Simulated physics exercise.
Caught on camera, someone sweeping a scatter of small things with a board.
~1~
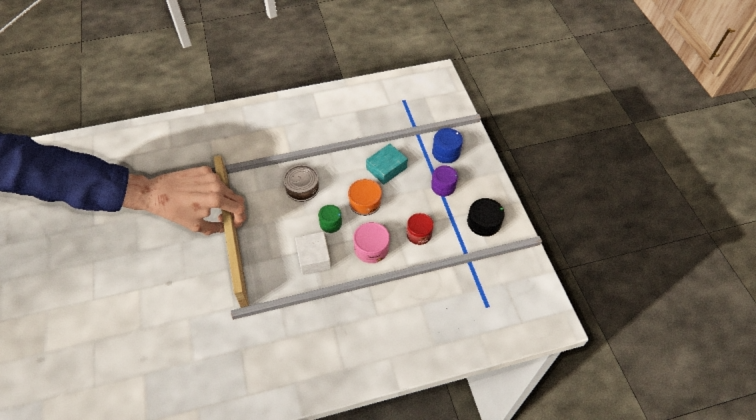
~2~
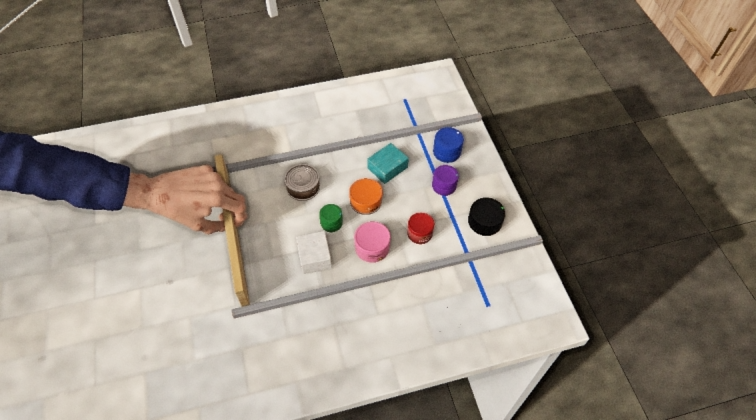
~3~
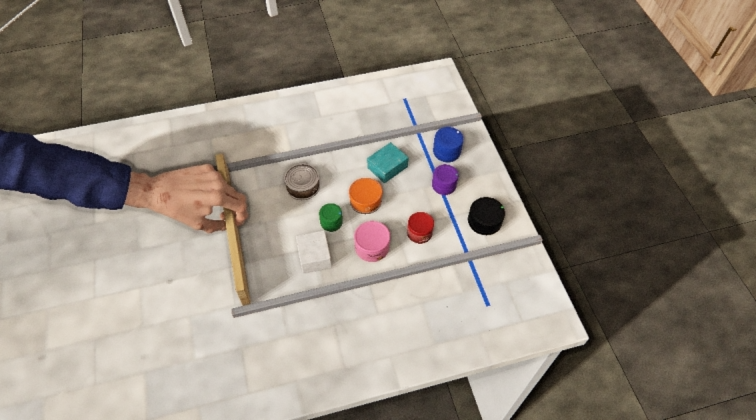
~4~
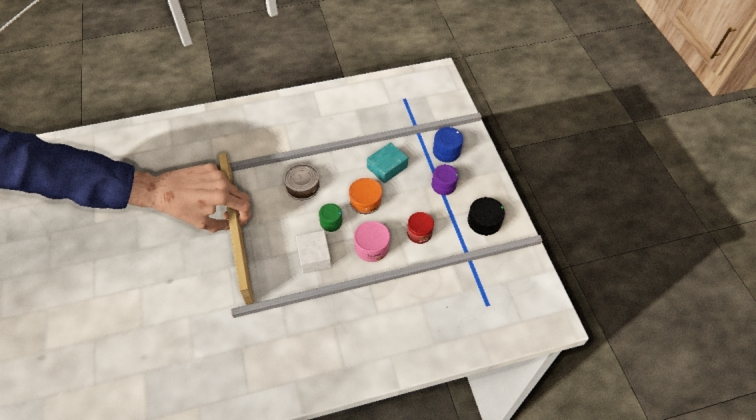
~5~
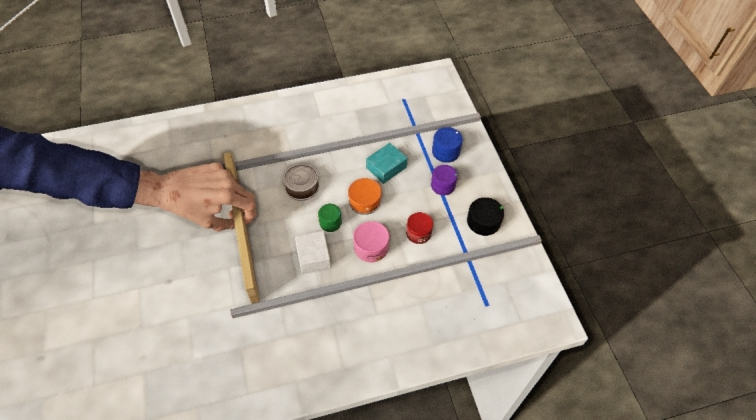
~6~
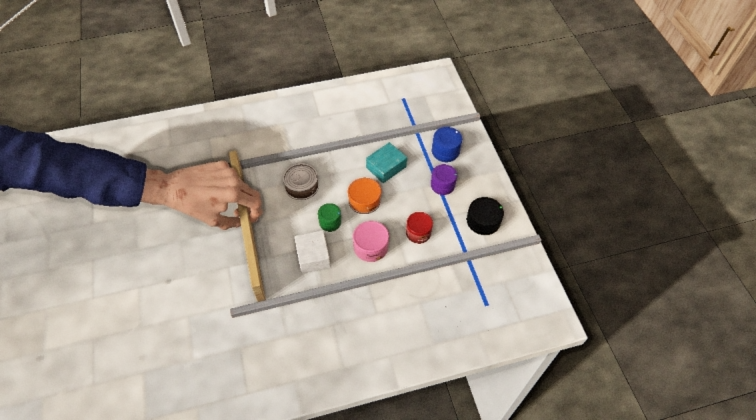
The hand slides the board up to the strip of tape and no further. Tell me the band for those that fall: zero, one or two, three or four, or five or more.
Here the number that fall off is one or two.
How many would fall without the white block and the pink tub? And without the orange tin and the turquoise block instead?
1 in the first case, 1 in the second.
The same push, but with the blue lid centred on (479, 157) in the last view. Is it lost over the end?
The blue lid stays on.
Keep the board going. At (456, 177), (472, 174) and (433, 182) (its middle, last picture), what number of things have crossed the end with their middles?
Past the end: 3, 6 and 1.
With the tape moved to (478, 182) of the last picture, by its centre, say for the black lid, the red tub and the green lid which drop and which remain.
The black lid tumbles off; the red tub comes down; the green lid remains up.
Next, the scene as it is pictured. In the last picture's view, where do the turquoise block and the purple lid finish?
Near (473, 143) and (481, 174).
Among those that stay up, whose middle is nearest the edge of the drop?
The red tub ends nearest.
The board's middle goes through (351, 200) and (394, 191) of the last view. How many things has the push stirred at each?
At the one place 7, at the other 9.
Soon after, none off yet; black lid at rest near (485, 216); blue lid at rest near (447, 144); purple lid at rest near (444, 180).
After that, none off yet; black lid displaced a little near (493, 214); blue lid at rest near (447, 144); purple lid at rest near (444, 180).
In the end, the number that fall off is one or two; gone, blue lid and black lid.
